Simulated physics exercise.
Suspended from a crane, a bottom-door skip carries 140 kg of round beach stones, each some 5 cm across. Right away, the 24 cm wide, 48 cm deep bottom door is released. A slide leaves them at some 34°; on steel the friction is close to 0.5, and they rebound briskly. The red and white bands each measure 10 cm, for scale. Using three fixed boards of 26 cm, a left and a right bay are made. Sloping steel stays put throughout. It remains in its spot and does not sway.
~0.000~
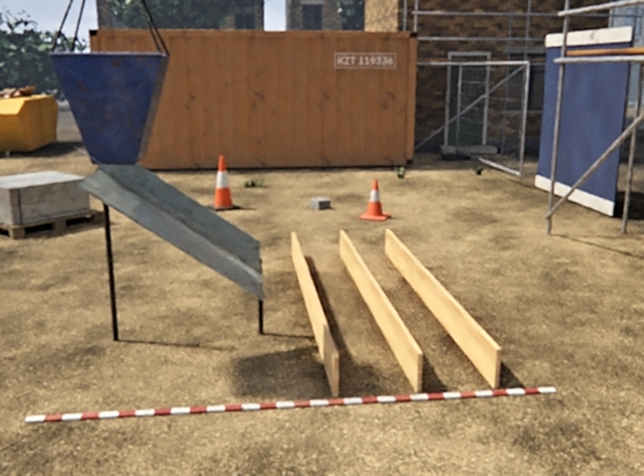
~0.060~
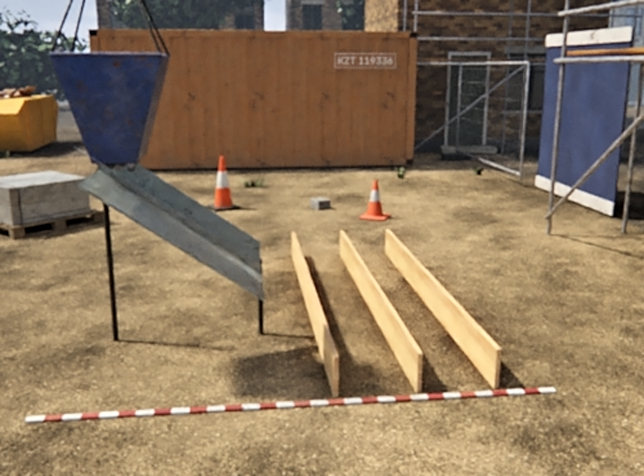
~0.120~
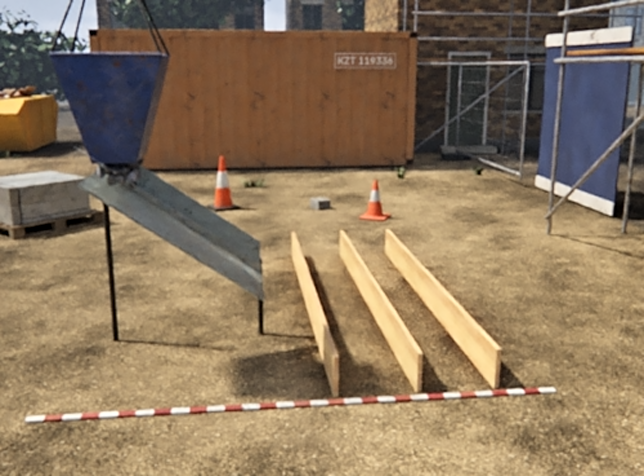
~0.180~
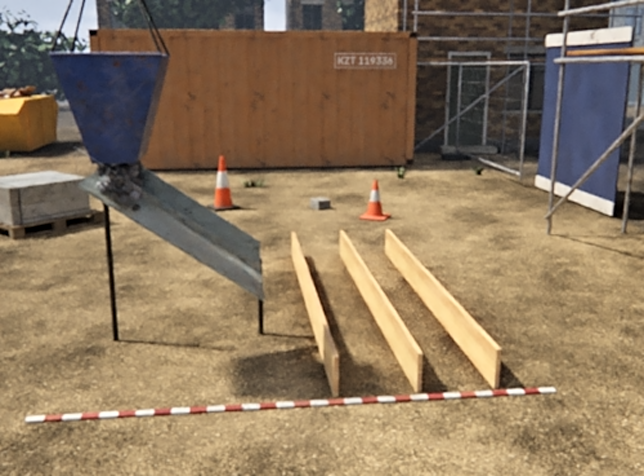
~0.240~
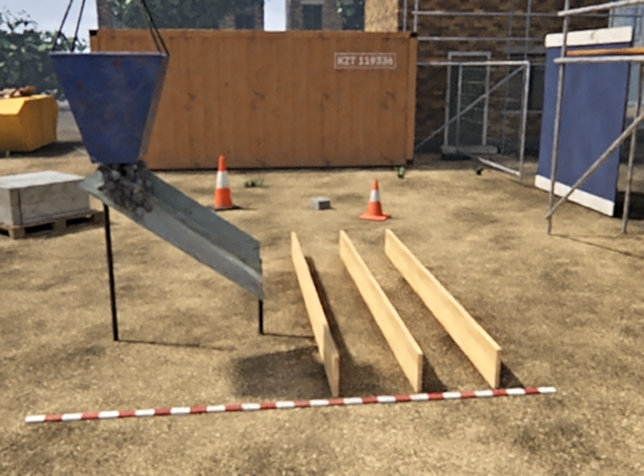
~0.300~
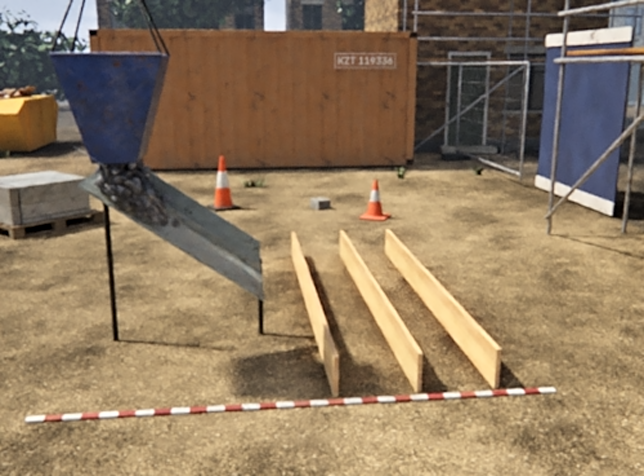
Dark stones drop from a hanging blue skip and slide down a sloping metal chute.
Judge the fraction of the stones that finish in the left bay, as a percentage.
Some 29 % of the stones finish in the left bay.
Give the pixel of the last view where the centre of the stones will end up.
I'd point to somewhere near (307, 350).
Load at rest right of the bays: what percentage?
It works out to some 0 percent.
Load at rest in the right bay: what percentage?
0 %.
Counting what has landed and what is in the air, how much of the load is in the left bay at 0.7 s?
Roughly 0 percent.
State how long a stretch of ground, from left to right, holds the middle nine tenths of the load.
90 cm.
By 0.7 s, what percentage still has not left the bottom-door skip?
I'd say it holds close to 25 percent.
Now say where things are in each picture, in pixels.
The outlet is at (113, 155); nothing has dropped yet, in the first picture.
The outlet is at (113, 155); 4 % is out, in the second picture.
The outlet is at (113, 155); 8 % is out, the lowest stones still above the boards at (128, 177), 126 cm up, in the third picture.
The outlet is at (113, 155); 15 % is out, the lowest stones still above the boards at (133, 197), 114 cm up, in the fourth picture.
The outlet is at (113, 155); 22 % is out, the lowest stones still above the boards at (147, 206), 108 cm up, in the fifth picture.
The outlet is at (113, 155); 29 % is out, the lowest stones still above the boards at (165, 219), 101 cm up, in the sixth picture.
After 0.7 s, 26 % in the bottom-door skip, 68 % on the steel, 6 % falling or lying left of the bays; the stones farthest right are at (310, 323).
After 1.1 s, 0 % in the bottom-door skip, 59 % on the steel, 33 % falling or lying left of the bays, 7 % falling or lying in the left bay; the stones farthest right are at (388, 346).
After 1.7 s, 0 % in the bottom-door skip, 11 % on the steel, 65 % falling or lying left of the bays, 24 % falling or lying in the left bay; the stones farthest right are at (392, 348).
After 2.6 s, 0 % in the bottom-door skip, 71 % falling or lying left of the bays, 29 % falling or lying in the left bay; the stones farthest right are at (390, 345).
After 4.5 s, 0 % in the bottom-door skip, 71 % left of the bays, 29 % in the left bay; the stones farthest right are at (390, 345).
